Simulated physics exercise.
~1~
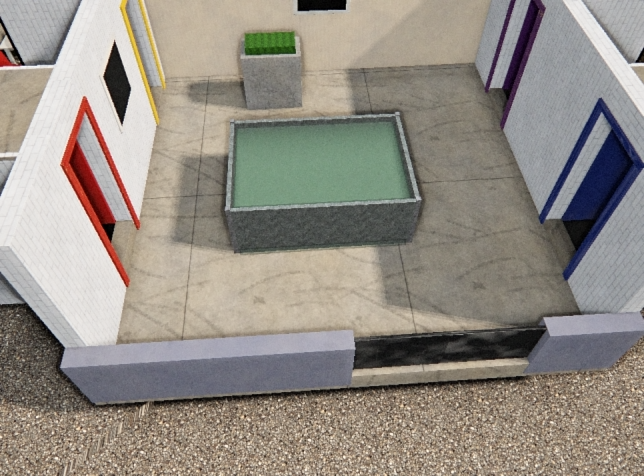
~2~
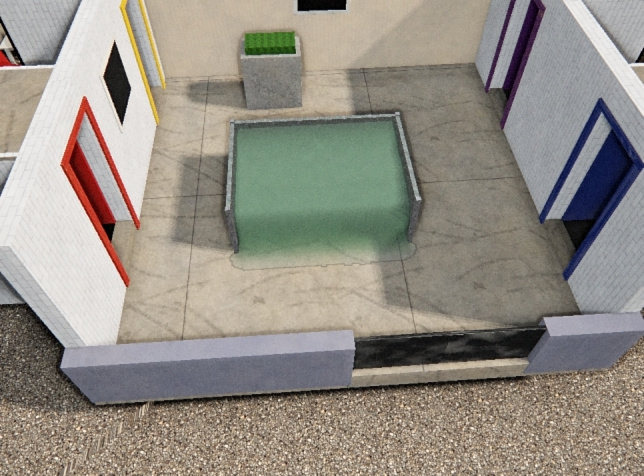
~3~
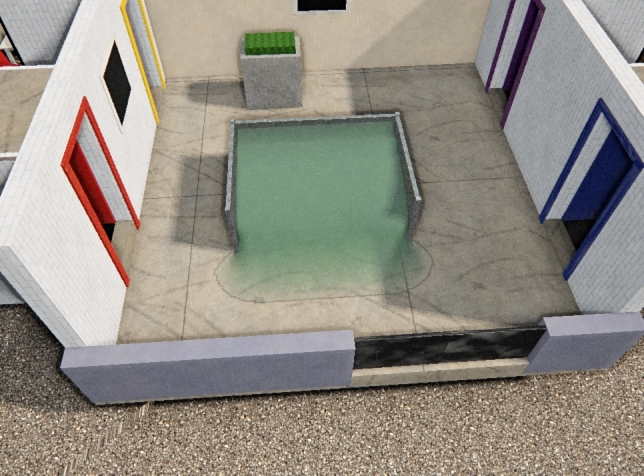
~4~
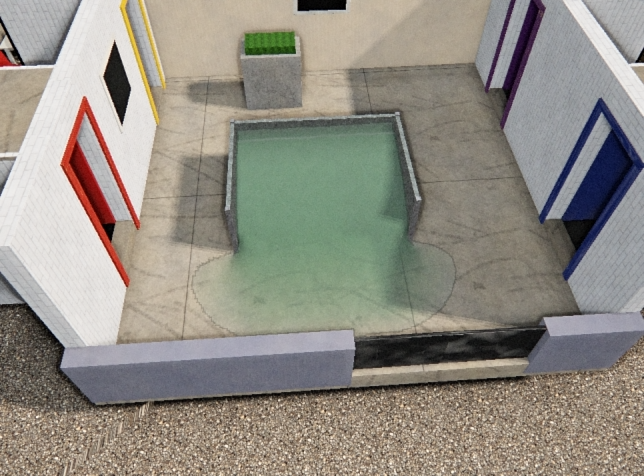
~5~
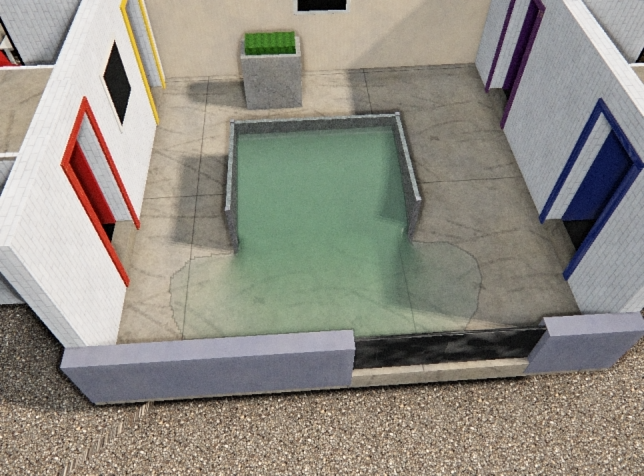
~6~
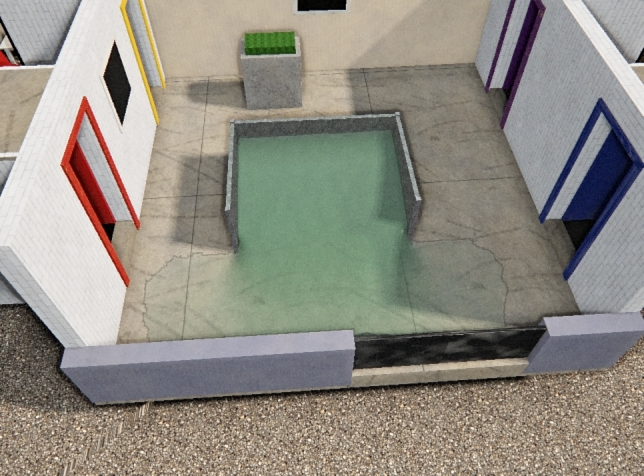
A walled yard holds a tank whose front vanishes, and green water spreads across the floor.
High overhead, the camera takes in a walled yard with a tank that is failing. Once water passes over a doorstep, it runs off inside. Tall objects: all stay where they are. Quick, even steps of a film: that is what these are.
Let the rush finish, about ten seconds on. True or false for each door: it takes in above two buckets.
The purple door, false; the red door, false; the blue door, true; the yellow door, true.
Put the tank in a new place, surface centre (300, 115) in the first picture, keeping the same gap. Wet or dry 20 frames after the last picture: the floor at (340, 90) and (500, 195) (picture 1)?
Parched, soaked.
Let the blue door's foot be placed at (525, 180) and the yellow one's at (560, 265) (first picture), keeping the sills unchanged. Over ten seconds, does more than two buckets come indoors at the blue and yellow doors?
Well, the blue one stays short of the threshold, and the yellow one crosses the threshold.
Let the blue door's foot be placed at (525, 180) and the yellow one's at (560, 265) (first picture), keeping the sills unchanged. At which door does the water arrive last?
My answer: The purple door.
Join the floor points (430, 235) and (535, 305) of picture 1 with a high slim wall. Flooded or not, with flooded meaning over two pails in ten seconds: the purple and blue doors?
Then the purple door falls short, and the blue door falls short.
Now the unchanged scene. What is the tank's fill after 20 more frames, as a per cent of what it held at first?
Somewhere around 14 %, give or take.
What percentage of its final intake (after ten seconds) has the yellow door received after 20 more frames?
Some 0 per cent.
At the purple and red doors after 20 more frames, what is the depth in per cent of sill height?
First 30 percent, then 90 percent.
A moment on, water covers 25 % of the floor; the purple door not reached, the red door not reached, the blue door not reached, the yellow door not reached.
Next, water covers 40 % of the floor; the purple door not reached, the red door wet at the sill, nothing in, the blue door wet at the sill, nothing in, the yellow door not reached.
Then, water covers 75 % of the floor; the purple door wet at the sill, nothing in, the red door wet at the sill, nothing in, the blue door over two buckets in, the yellow door wet at the sill, nothing in.
Later, water covers 95 % of the floor; the purple door wet at the sill, nothing in, the red door under two buckets in, the blue door over two buckets in, the yellow door over two buckets in.
In the end, water covers 100 % of the floor; the purple door wet at the sill, nothing in, the red door under two buckets in, the blue door over two buckets in, the yellow door far over two buckets in.
